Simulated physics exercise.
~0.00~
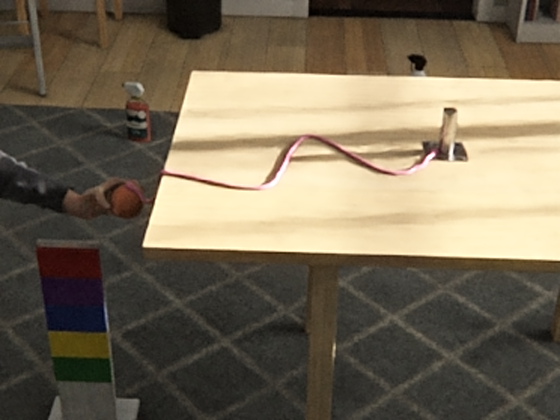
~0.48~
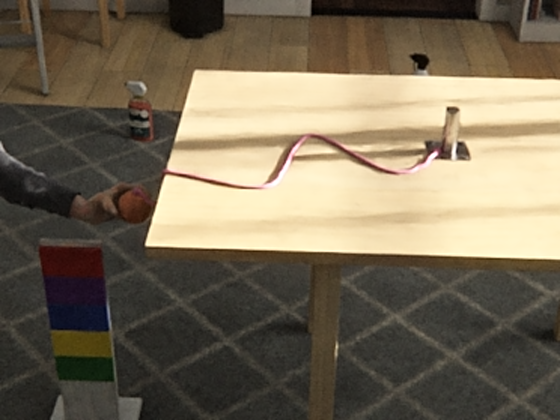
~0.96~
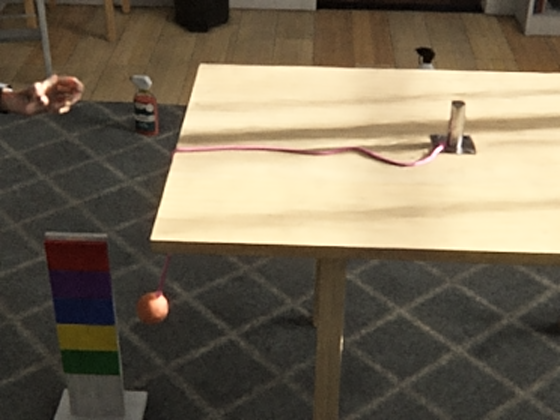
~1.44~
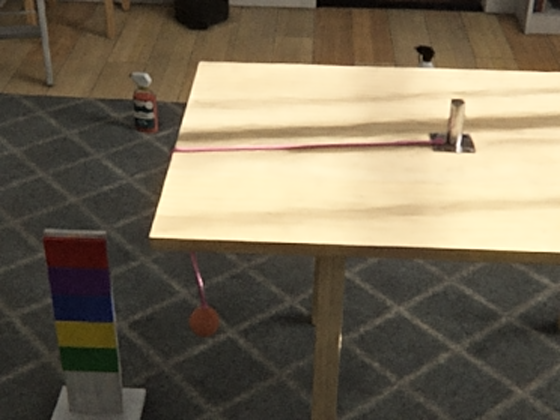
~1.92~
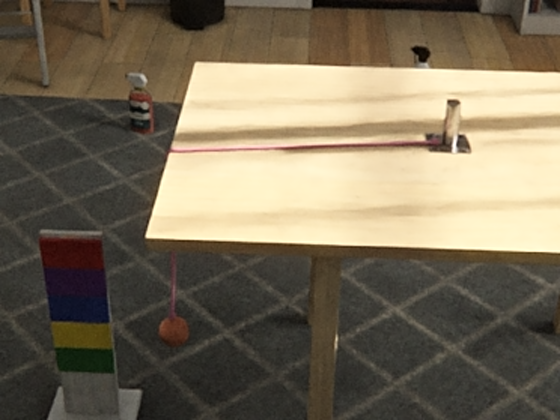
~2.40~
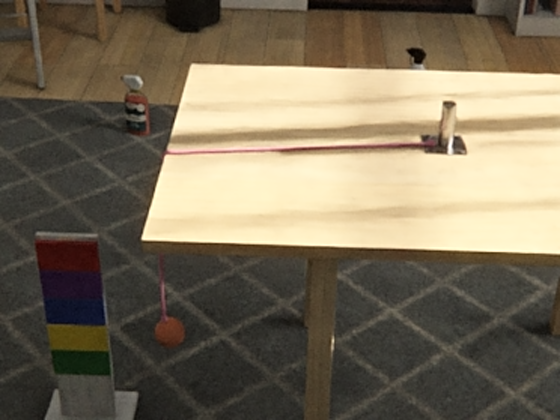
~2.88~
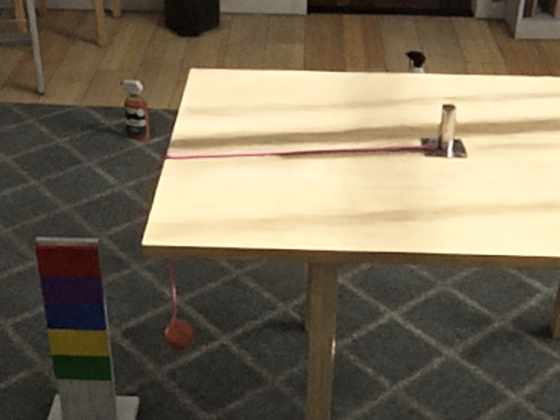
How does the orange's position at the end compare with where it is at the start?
At the start the orange is in a hand beside the left edge of the tabletop. At the end it hangs from the lead, lower and a little further right, below the table edge and level with the yellow band.
